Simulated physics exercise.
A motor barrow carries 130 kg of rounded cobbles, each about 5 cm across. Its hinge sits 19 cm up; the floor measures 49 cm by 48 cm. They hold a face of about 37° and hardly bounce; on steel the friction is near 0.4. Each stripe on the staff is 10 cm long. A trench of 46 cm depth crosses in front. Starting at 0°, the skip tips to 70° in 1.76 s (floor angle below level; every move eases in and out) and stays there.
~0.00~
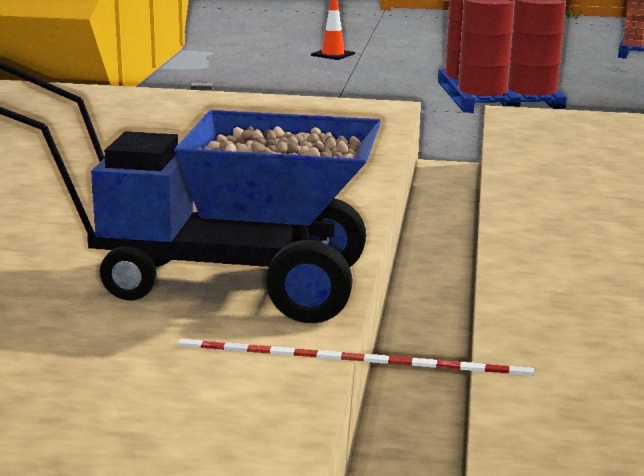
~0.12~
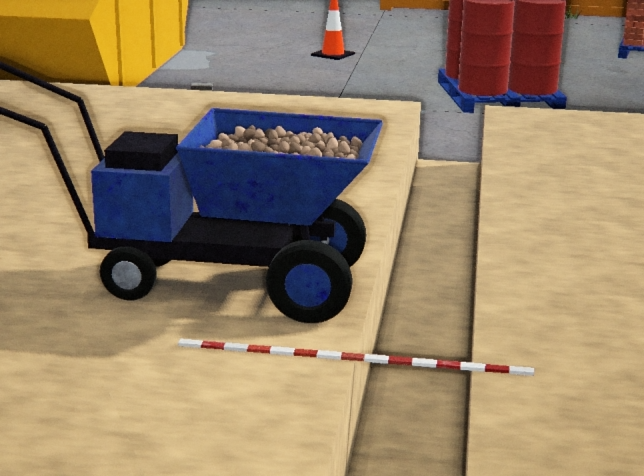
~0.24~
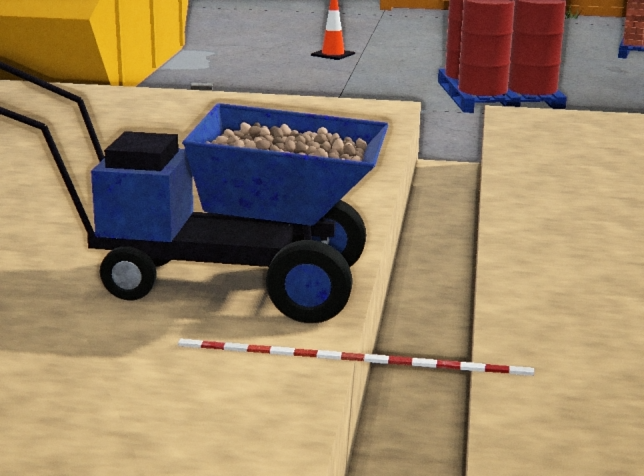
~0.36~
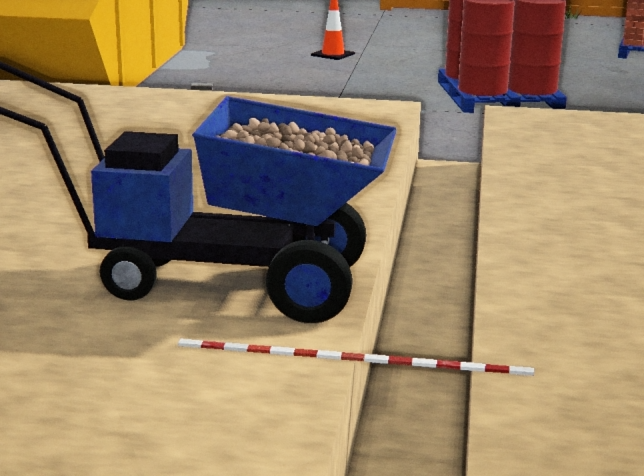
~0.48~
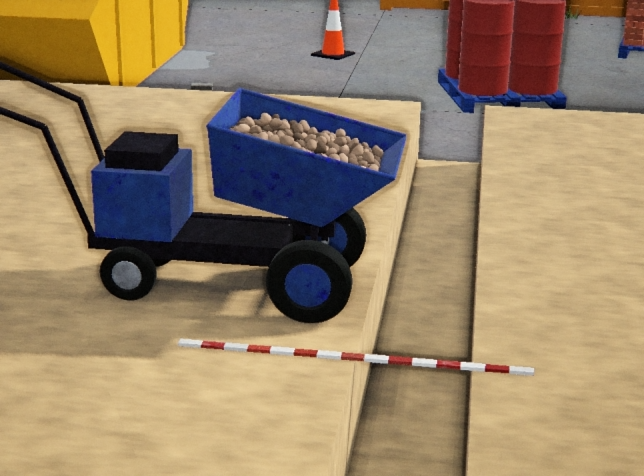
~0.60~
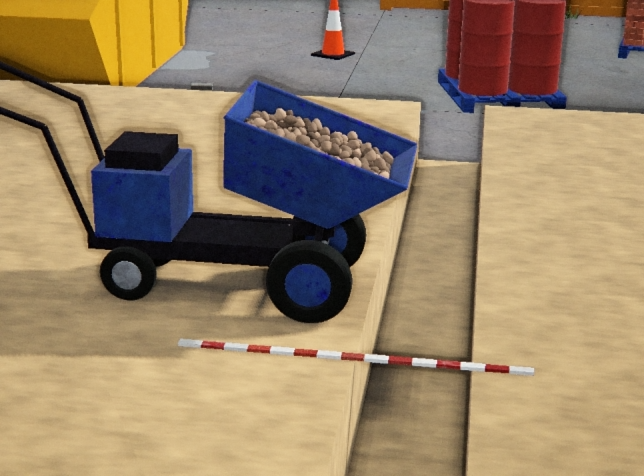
A blue skip full of rounded stones tilts steadily toward the right on a parked barrow.
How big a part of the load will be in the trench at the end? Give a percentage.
Some 51 per cent of it.
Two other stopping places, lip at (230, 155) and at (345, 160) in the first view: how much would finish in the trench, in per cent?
Near 65 per cent from the first place, 75 from the second.
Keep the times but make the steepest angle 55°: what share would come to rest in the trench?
In that case some 20 per cent.
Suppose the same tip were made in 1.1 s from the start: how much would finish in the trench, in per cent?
In that case some 45 per cent.
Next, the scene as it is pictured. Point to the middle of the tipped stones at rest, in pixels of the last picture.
Their middle is at about (466, 366).
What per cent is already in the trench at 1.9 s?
About 10 per cent by then.
After 1.3 s the floor is at 59°; 100 % in the skip; the foremost stones are at (458, 244).
After 1.9 s the floor is at 70°; 56 % in the skip, 9 % in the trench, 35 % past the trench; the foremost stones are at (577, 316).
After 2.2 s the floor is at 70°; 30 % in the skip, 19 % in the trench, 51 % past the trench; the foremost stones are at (643, 318).
After 4.2 s the floor is at 70°; 0 % in the skip, 51 % in the trench, 49 % past the trench; the foremost stones are past the picture's edge.
